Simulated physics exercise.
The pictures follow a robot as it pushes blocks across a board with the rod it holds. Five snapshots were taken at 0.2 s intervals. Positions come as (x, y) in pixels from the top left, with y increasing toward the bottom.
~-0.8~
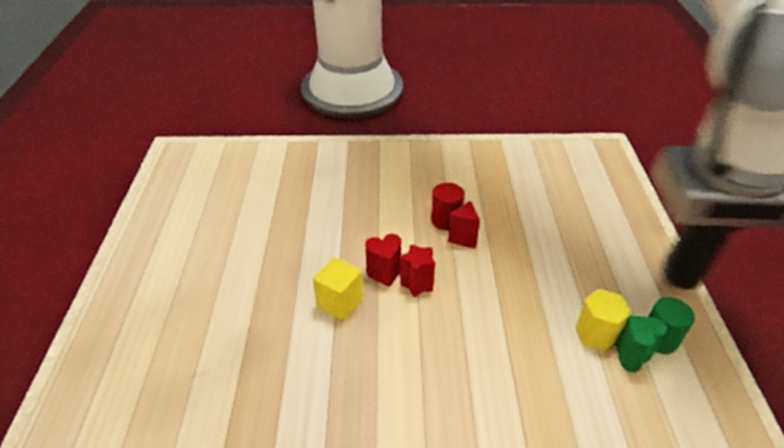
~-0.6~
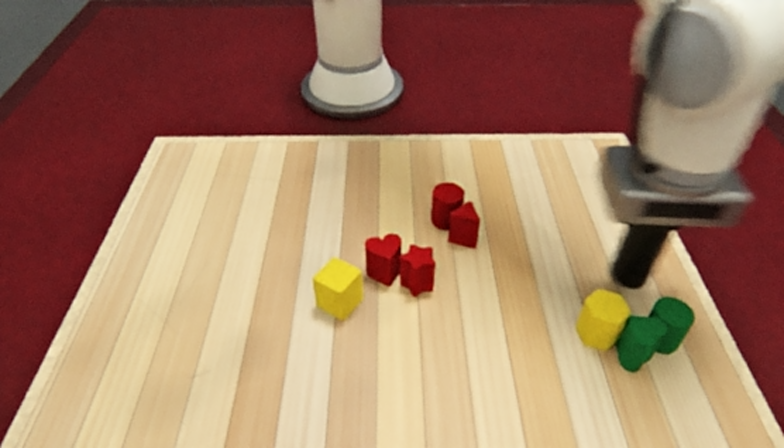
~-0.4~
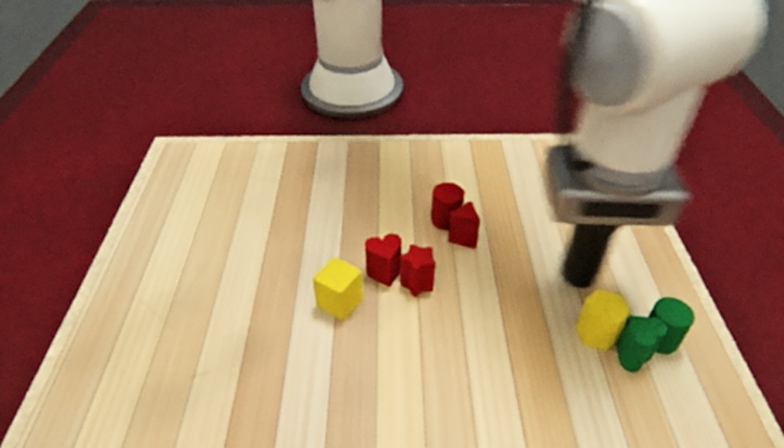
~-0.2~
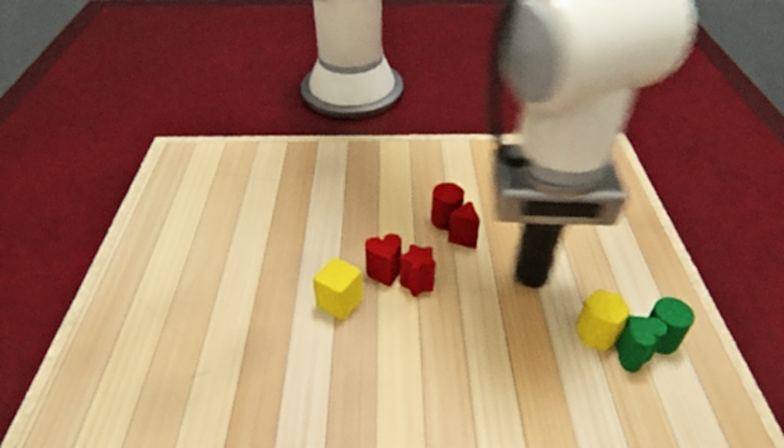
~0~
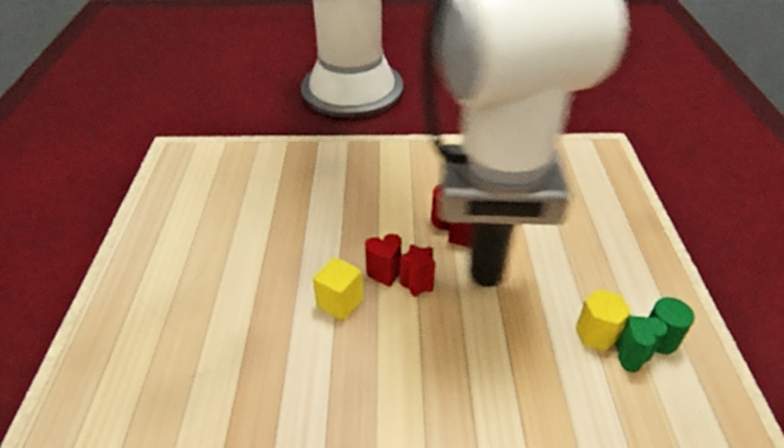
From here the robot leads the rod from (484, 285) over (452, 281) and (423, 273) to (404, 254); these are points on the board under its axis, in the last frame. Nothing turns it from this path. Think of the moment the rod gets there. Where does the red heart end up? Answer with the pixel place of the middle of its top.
The centre of its top face lies at (352, 244).
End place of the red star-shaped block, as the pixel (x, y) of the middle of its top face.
In the picture, that point is around (384, 246).
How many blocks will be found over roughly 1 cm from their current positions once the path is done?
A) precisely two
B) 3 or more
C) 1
Choice A: Precisely two.
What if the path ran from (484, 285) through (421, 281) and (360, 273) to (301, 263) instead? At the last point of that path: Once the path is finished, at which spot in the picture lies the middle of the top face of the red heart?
At pixel (241, 227).
What follows on the original path. Halfway along, rod (436, 267); red heart (379, 244); red star-shaped block (405, 255).
At the end, rod (404, 243); red heart (352, 244), turned 15° anticlockwise; red star-shaped block (384, 246), turned 45° anticlockwise; red three-sided block still.
